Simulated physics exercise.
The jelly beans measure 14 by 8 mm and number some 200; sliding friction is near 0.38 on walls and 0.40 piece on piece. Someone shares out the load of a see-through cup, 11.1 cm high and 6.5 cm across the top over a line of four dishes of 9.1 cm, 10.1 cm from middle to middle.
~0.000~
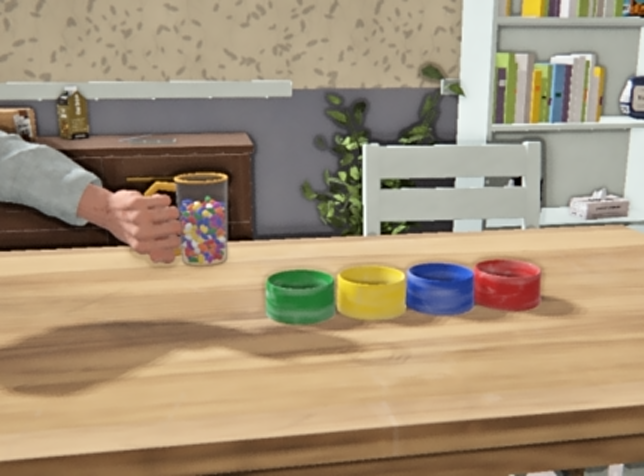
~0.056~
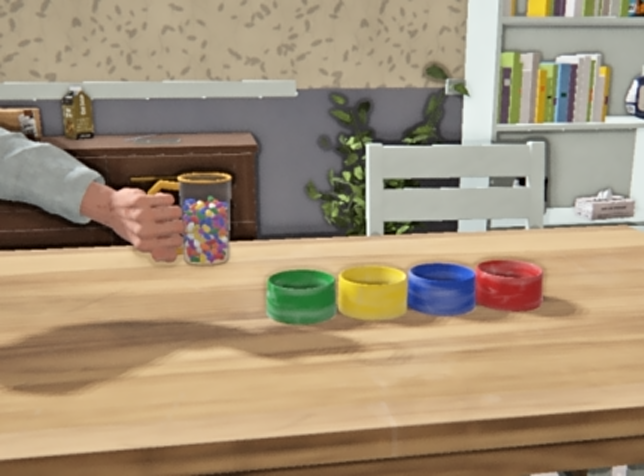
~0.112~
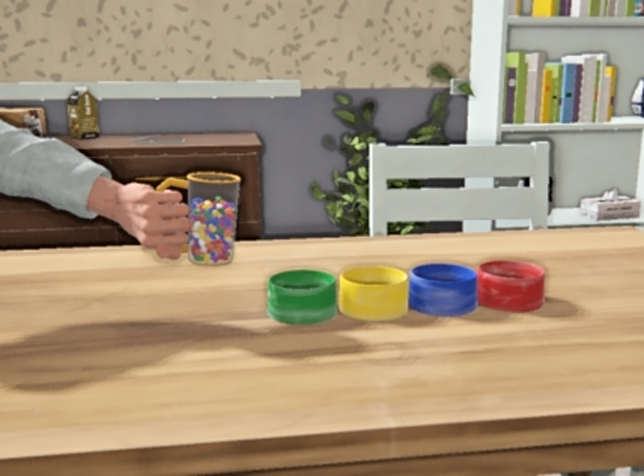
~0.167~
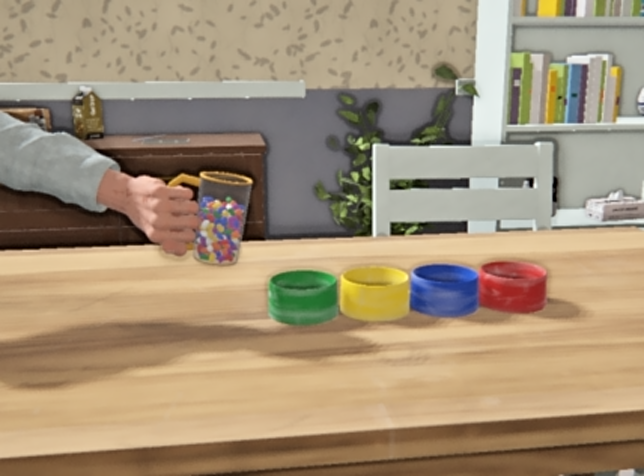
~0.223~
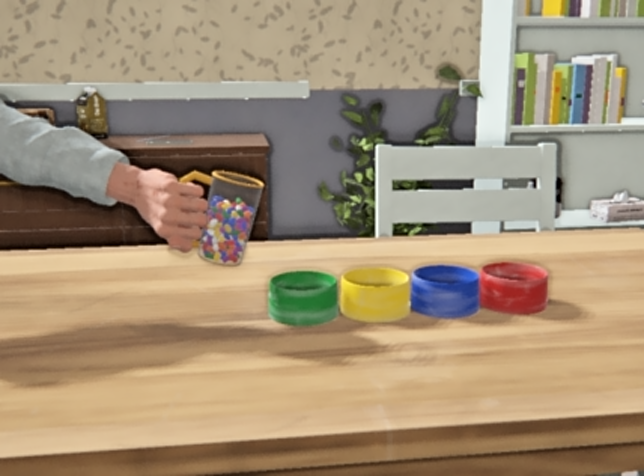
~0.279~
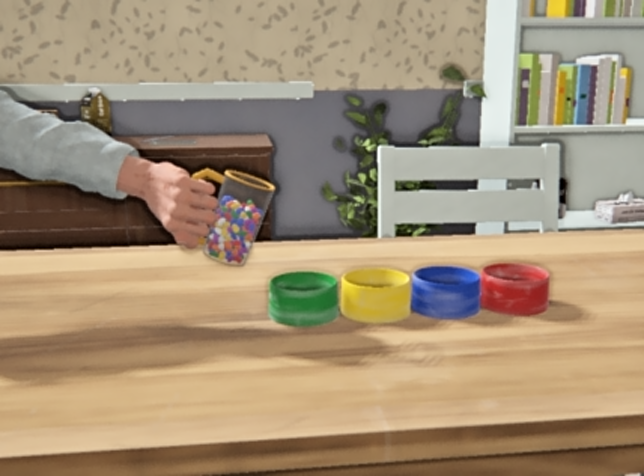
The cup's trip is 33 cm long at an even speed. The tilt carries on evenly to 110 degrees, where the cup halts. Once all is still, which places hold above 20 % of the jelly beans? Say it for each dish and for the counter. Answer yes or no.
Red: Yes, blue: Yes, green: No, yellow: No, counter: No.
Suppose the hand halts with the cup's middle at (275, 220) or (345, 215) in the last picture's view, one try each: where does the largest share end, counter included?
The winner: Green; yellow.
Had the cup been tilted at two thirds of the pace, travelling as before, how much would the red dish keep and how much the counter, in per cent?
In that case red 90; counter 10.
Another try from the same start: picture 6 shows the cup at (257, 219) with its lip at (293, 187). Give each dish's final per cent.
Red 90, blue 0, green 0, yellow 0.
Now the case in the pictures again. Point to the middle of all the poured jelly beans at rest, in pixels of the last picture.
Around (467, 296).
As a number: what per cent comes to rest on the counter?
About 5 per cent.
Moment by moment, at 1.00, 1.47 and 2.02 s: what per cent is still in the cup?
In turn: 100, 65, 10.
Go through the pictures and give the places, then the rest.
The first frame shows cup at (203, 220), tilt 0 degrees, lip at (226, 178), moved 0.0 cm; middle of the pieces at (204, 230); green dish at (300, 280); yellow dish at (372, 276); blue dish at (441, 272); red dish at (507, 269).
The second frame shows cup at (206, 219), tilt 1 degrees, lip at (230, 178), moved 0.2 cm; middle of the pieces at (206, 229).
The third frame shows cup at (212, 219), tilt 5 degrees, lip at (239, 179), moved 1.0 cm; middle of the pieces at (212, 229).
The fourth frame shows cup at (221, 219), tilt 10 degrees, lip at (251, 182), moved 2.0 cm; middle of the pieces at (219, 229).
The fifth frame shows cup at (229, 219), tilt 15 degrees, lip at (263, 185), moved 3.1 cm; middle of the pieces at (226, 229).
The sixth frame shows cup at (237, 220), tilt 20 degrees, lip at (274, 189), moved 4.1 cm; middle of the pieces at (234, 229); green dish at (304, 282); yellow dish at (376, 279); blue dish at (446, 276); red dish at (515, 273). The cup turns about 95 degrees a second and travels 19 cm a second.
After 1.00 s, tilt 87 degrees; cup holds 100 %.
Then, at 1.47 s, tilt 110 degrees; cup holds 65 %, blue 30 %.
After 2.02 s, tilt 110 degrees; cup holds 10 %, red 30 %, blue 55 %.
At rest (2.9 s), red 40 %, blue 55 %, green 0 %, yellow 0 %, counter 5 %.
